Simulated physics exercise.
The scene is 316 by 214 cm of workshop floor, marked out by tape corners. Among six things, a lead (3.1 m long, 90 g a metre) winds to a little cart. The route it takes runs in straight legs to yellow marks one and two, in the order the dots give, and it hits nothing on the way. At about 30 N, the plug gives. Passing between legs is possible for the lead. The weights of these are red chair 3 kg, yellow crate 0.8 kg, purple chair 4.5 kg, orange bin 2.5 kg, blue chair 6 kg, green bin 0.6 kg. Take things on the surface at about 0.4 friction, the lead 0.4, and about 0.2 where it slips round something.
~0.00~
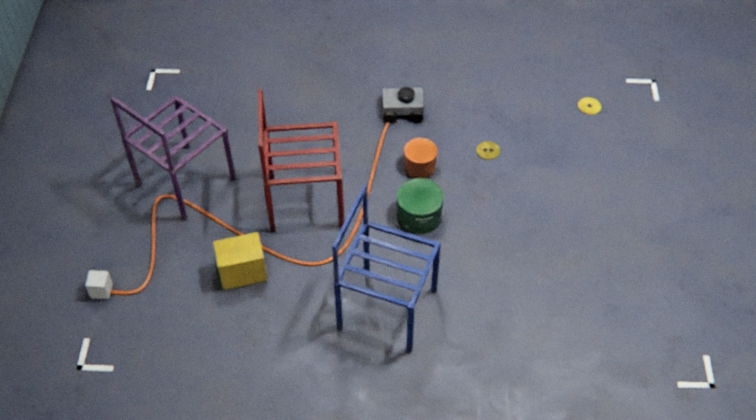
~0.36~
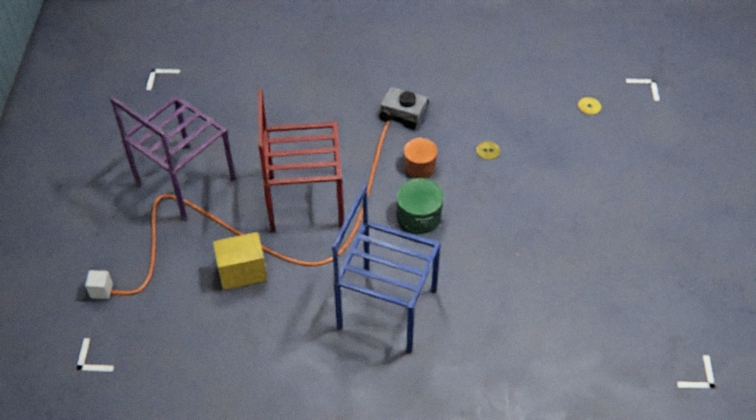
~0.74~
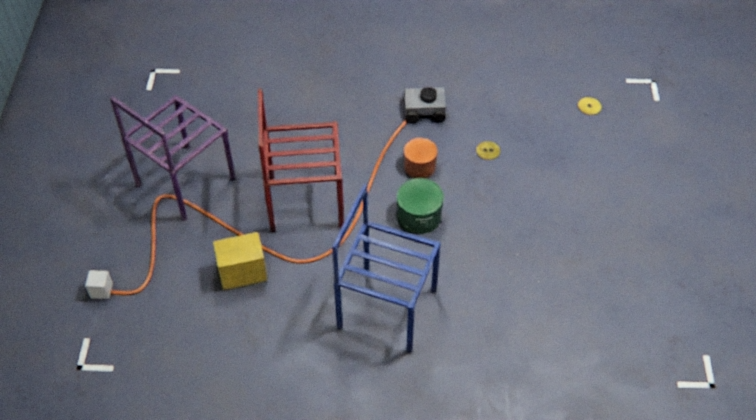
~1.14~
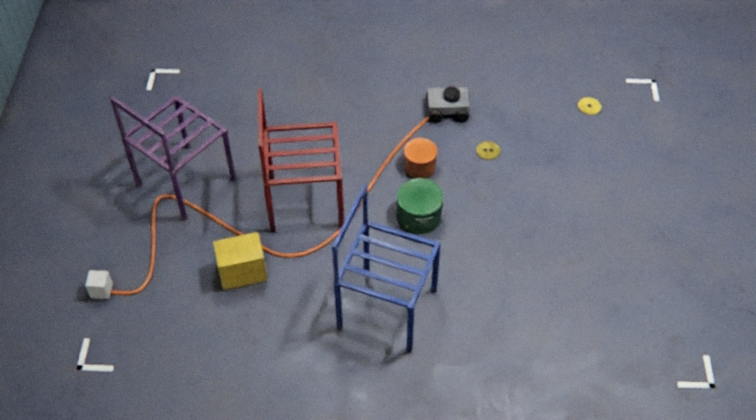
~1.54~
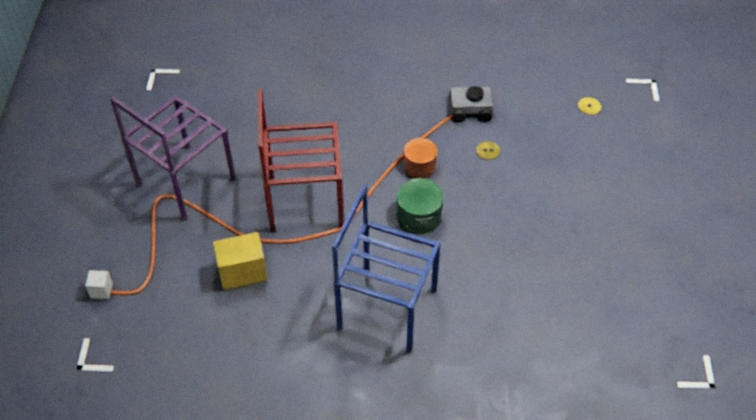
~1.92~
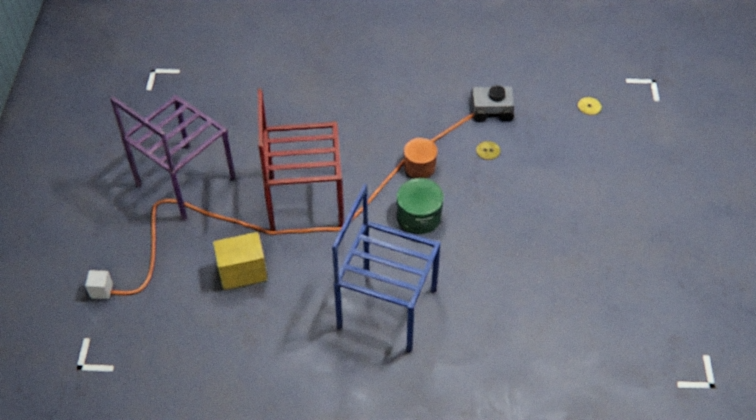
Three slatted chairs, purple at left, red beside it and blue at lower centre, stand on a grey workshop floor seen from a fixed, high angle. An orange lead winds from a small white block past a yellow crate to a little grey cart near the orange and green bins, with two yellow discs at right. The cart turns slightly, then rolls steadily right, pulling the lead straighter.
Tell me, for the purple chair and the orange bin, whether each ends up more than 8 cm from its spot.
Here is each one: Purple chair - it stays near, orange bin - it stays near.
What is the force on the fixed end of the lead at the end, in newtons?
0 N.
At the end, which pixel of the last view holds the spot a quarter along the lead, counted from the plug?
Approximate location in pixels: (211, 214).
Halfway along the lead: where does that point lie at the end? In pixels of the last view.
(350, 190) or so.
At 3.0 s, cart at (544, 106), lead slack at the fixed end; nothing else has moved.
At 4.0 s, cart at (578, 110), lead slack at the fixed end; red chair 18 cm off its start.
At 5.1 s, cart at (528, 132), lead slack at the fixed end; red chair 18 cm off its start at (294, 127).
At 6.1 s, cart at (489, 149), lead slack at the fixed end; red chair 18 cm off its start.
At 6.5 s, cart at (489, 149), lead slack at the fixed end; orange bin 1 cm off its start at (421, 151), purple chair 0 cm off its start at (174, 132), red chair 18 cm off its start at (294, 127).
